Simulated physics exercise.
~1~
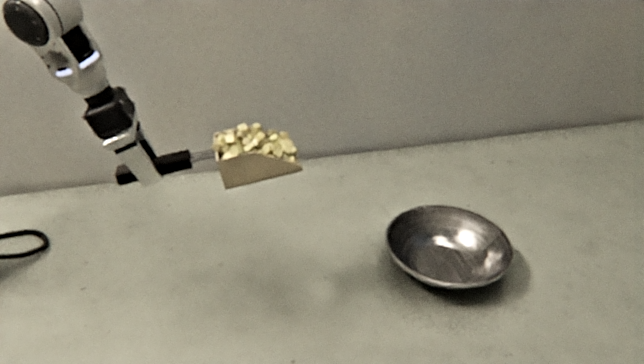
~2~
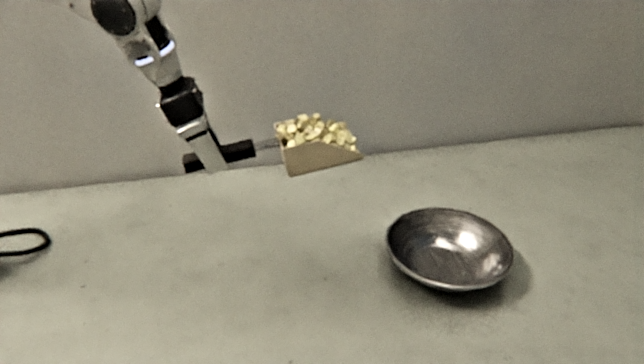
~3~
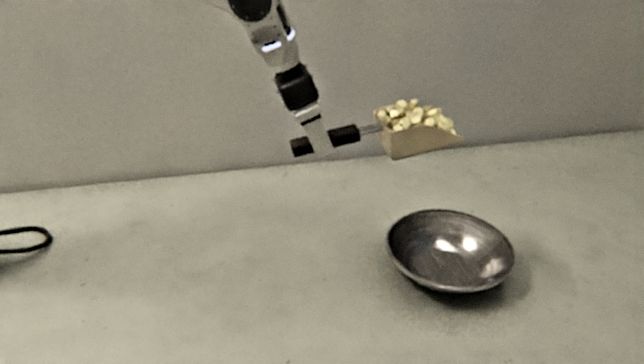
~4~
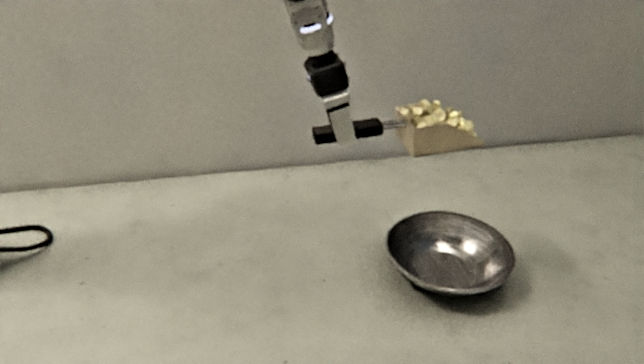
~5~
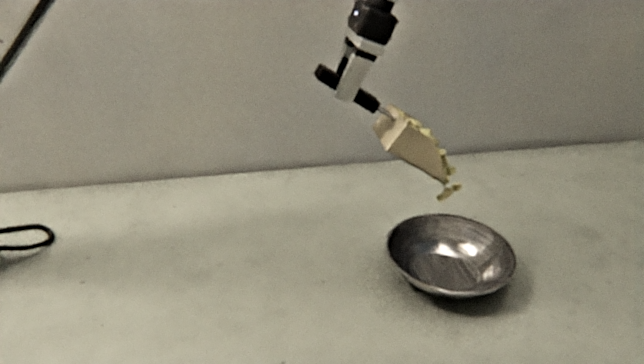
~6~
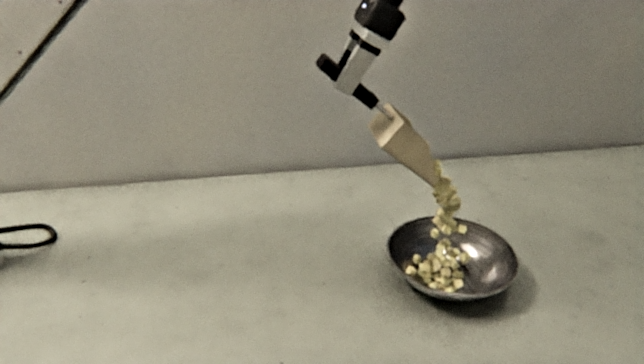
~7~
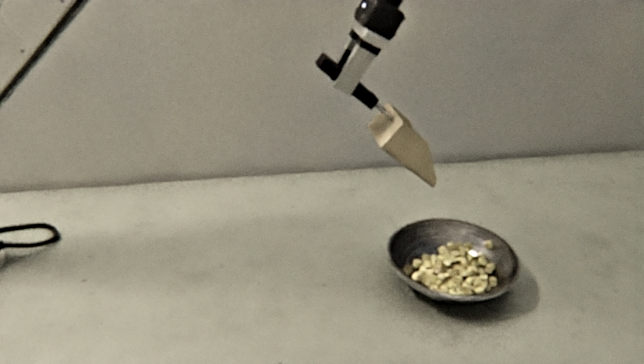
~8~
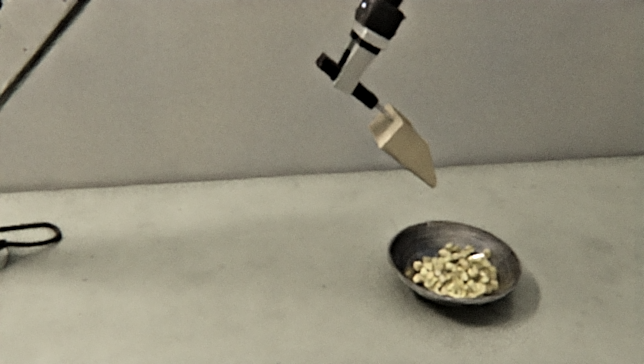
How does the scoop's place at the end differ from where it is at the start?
At the start the scoop is on the left side of the view, well away from the bowl. At the end it is farther right and a little higher, hanging tilted just above the bowl.
A robot arm holding a tan scoop heaped with pale yellow vegetable dice moves in from the left above a grey-green table, seen from the front and slightly above. A shallow metal bowl stands on the right, a black loop lies at the left edge, and a plain grey wall rises behind. The arm carries the scoop rightward and slightly upward until it hangs above the bowl. It then tips the scoop forward, and the dice slide off its lip and tumble into the bowl. Finally the empty scoop stays tilted and still over the bowl, where the dice rest in a pile.
